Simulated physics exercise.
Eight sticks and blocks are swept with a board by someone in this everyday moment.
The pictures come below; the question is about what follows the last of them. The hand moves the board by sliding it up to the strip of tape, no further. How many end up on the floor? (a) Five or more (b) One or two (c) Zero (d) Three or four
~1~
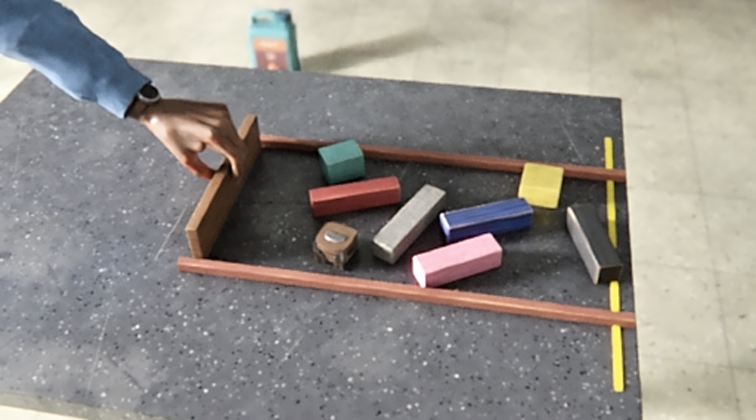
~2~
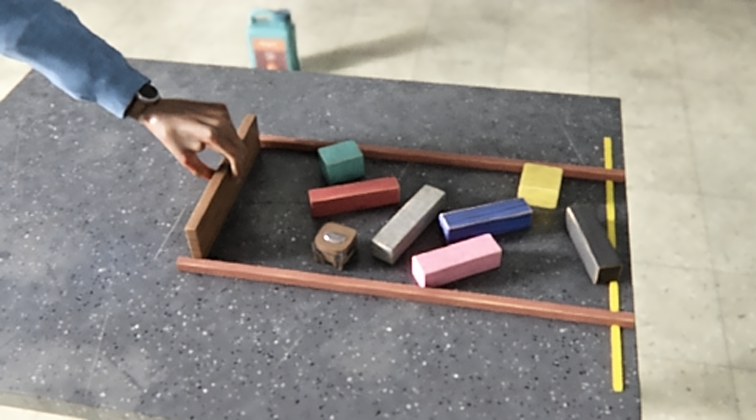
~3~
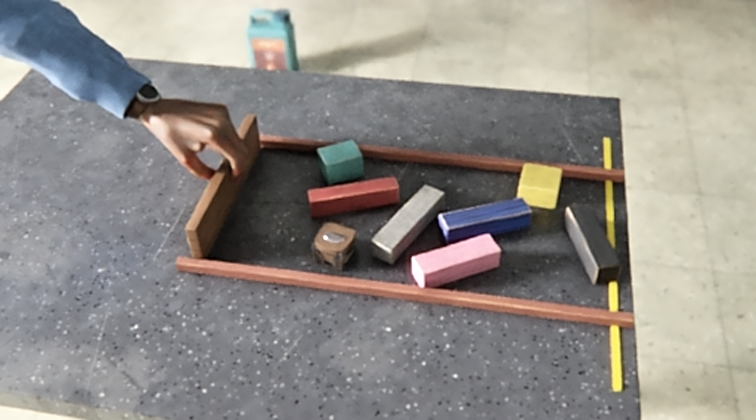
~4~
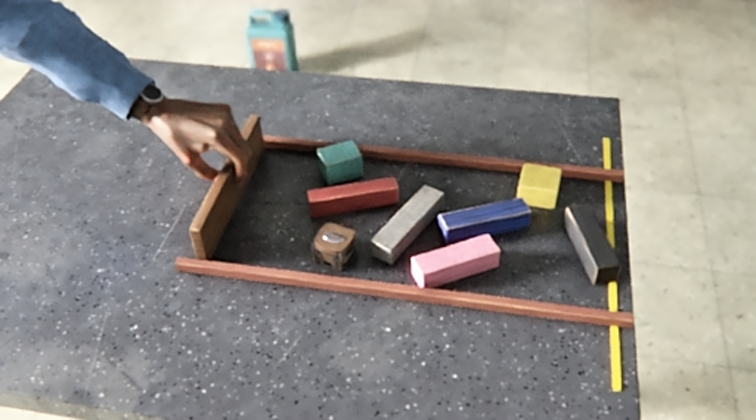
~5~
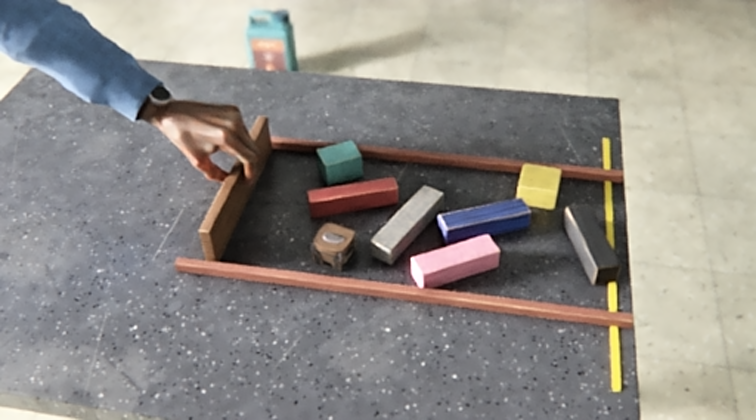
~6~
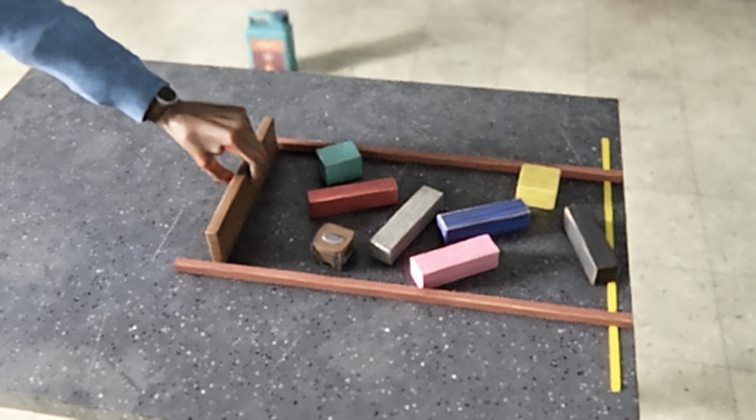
a.
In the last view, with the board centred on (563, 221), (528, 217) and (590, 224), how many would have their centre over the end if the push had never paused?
In order of the places given, that's 3, 1 and 5.
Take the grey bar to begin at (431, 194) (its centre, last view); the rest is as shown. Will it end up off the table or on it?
Placed there, it goes off the edge.
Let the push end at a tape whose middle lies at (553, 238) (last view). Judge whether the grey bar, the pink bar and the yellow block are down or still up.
In this case the grey bar does not drop; next, the pink bar does not drop; last, the yellow block drops.
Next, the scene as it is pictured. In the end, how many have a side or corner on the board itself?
Number in contact with it: 2.
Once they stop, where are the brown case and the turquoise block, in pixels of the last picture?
The brown case settles near (631, 273); as for the turquoise block, near (626, 187).
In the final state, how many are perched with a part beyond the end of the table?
Overhanging: 2.
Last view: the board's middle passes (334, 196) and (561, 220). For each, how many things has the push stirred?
Answer - first 3, then 8.
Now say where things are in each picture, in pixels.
The first picture shows black stick (593, 243); yellow block (541, 185); blue stick (486, 220); board (228, 184); tape (613, 243).
The second picture shows yellow block (540, 186); pink bar (457, 262).
The third picture shows blue stick (485, 221); red bar (354, 197).
The fourth picture shows black stick (591, 243); turquoise block (340, 163).
The fifth picture shows yellow block (539, 186); grey bar (408, 223).
The sixth picture shows black stick (590, 243); yellow block (538, 187); blue stick (484, 221); board (246, 187); tape (610, 244).
Early on, none off yet; black stick at rest near (590, 243); yellow block at rest near (538, 187); blue stick at rest near (484, 221).
A while later, none off yet; black stick at rest near (591, 243); yellow block at rest near (541, 187); blue stick travelled about its own width near (541, 231).
Further along, none off yet; black stick on its side near (658, 289); yellow block travelled well along near (628, 199); blue stick travelled about its own width near (630, 247).
Finally, the number that fall off is five or more; lost, red bar, grey bar, pink bar, blue stick, yellow block and black stick.
